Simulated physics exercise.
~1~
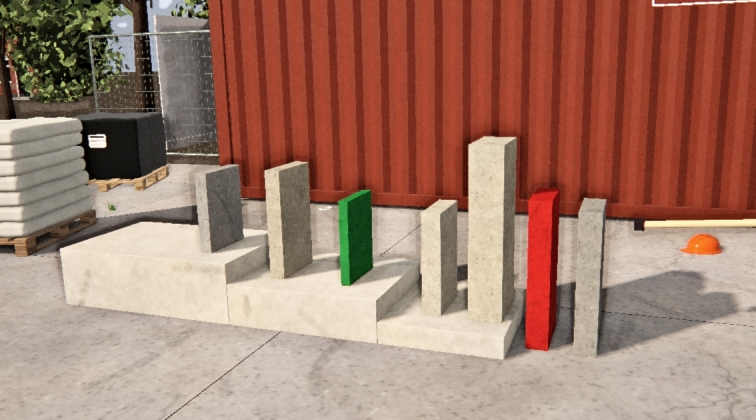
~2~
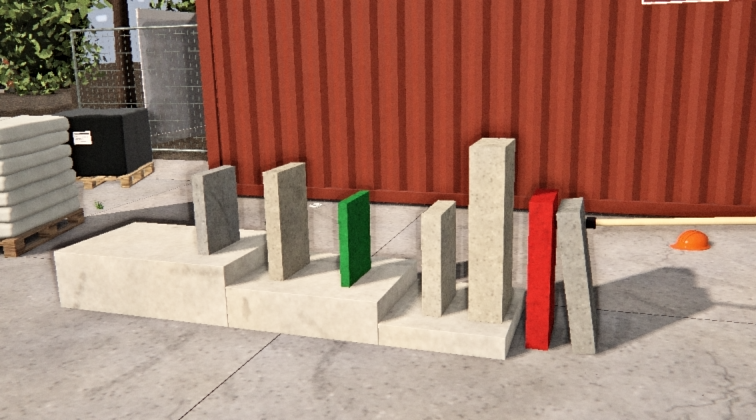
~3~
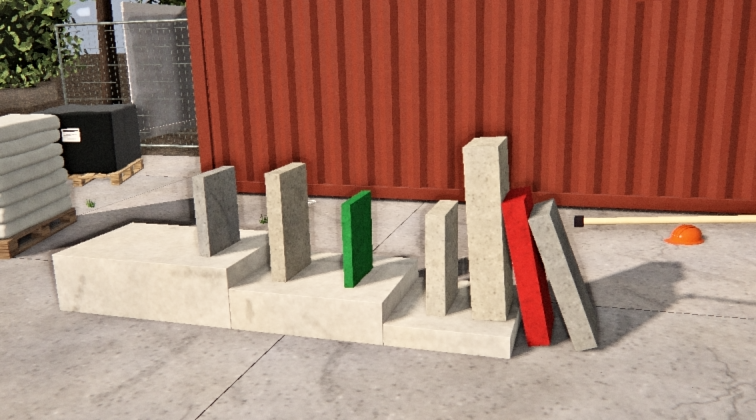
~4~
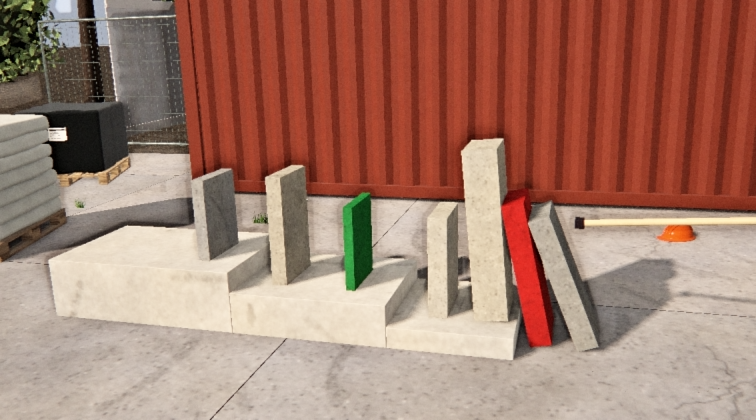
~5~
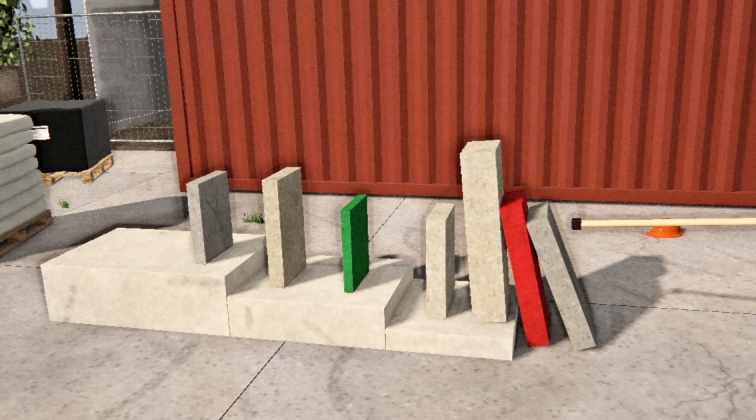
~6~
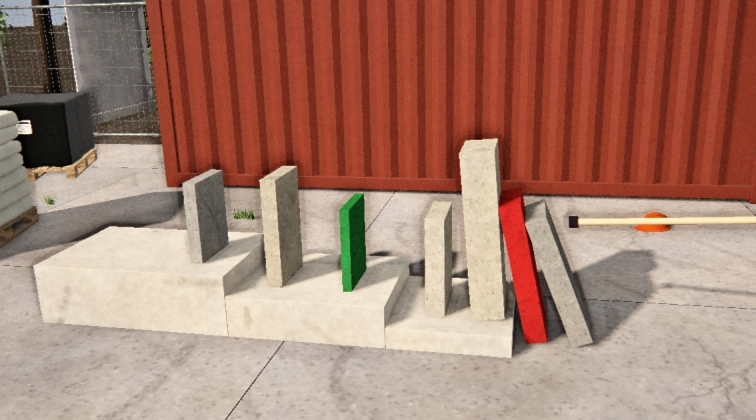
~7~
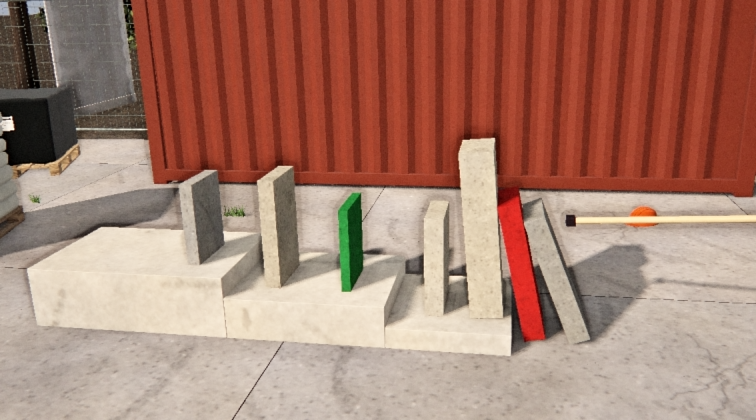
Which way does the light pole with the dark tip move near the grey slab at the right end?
The pole moves to the left, toward the row of slabs.
